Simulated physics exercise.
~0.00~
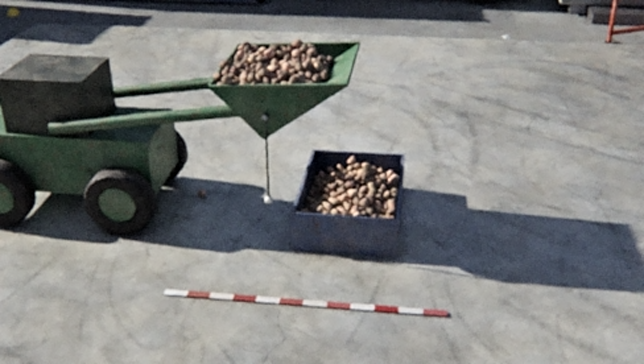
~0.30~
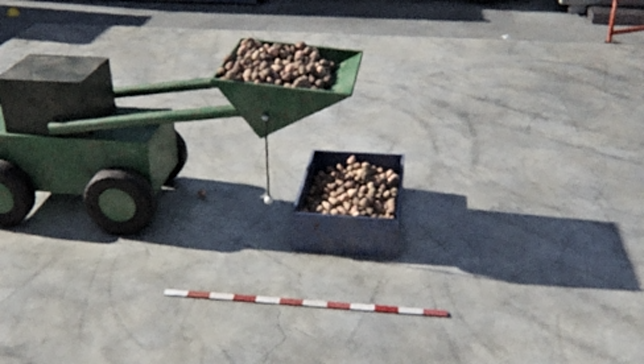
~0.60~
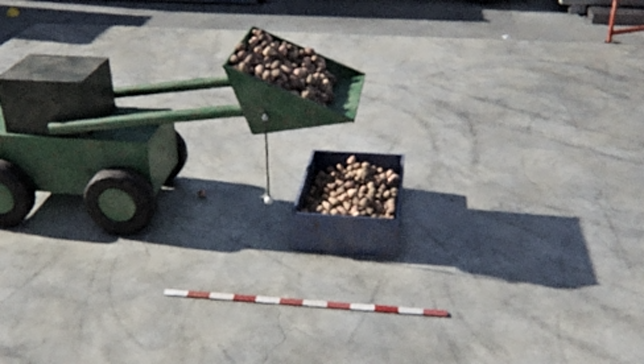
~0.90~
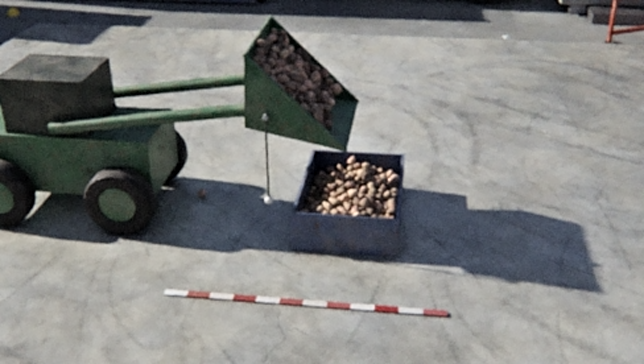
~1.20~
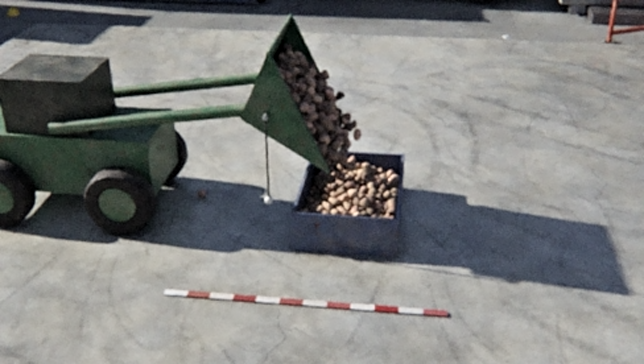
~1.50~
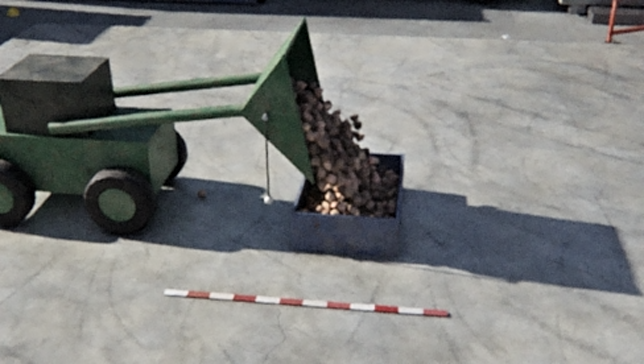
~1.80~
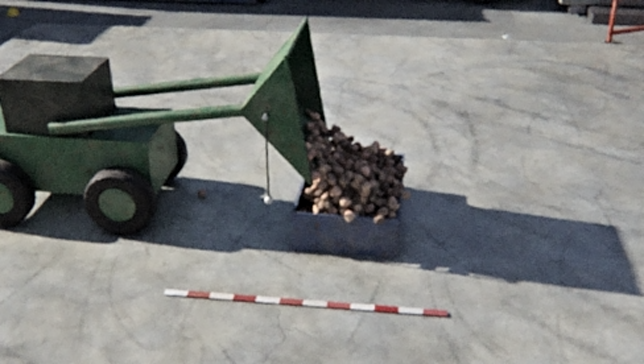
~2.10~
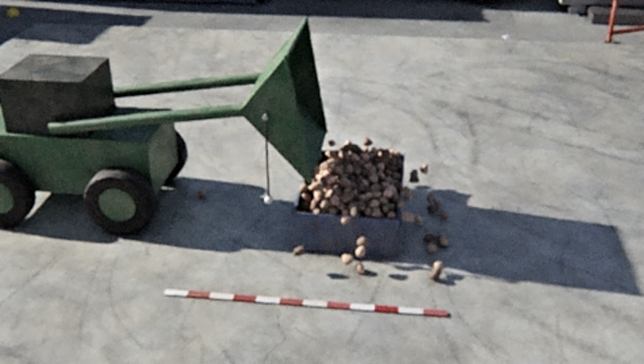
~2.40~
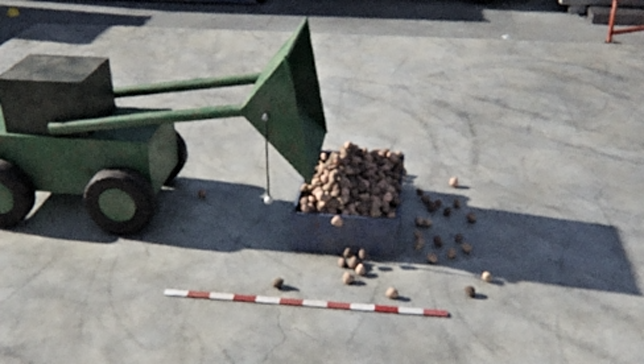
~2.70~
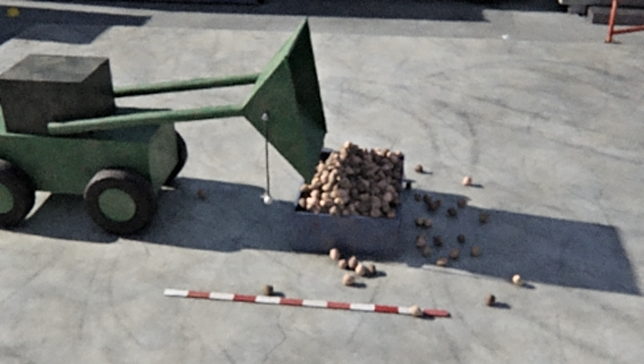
A green loader bucket tips brown stones into a nearly full bin, and some spill over.
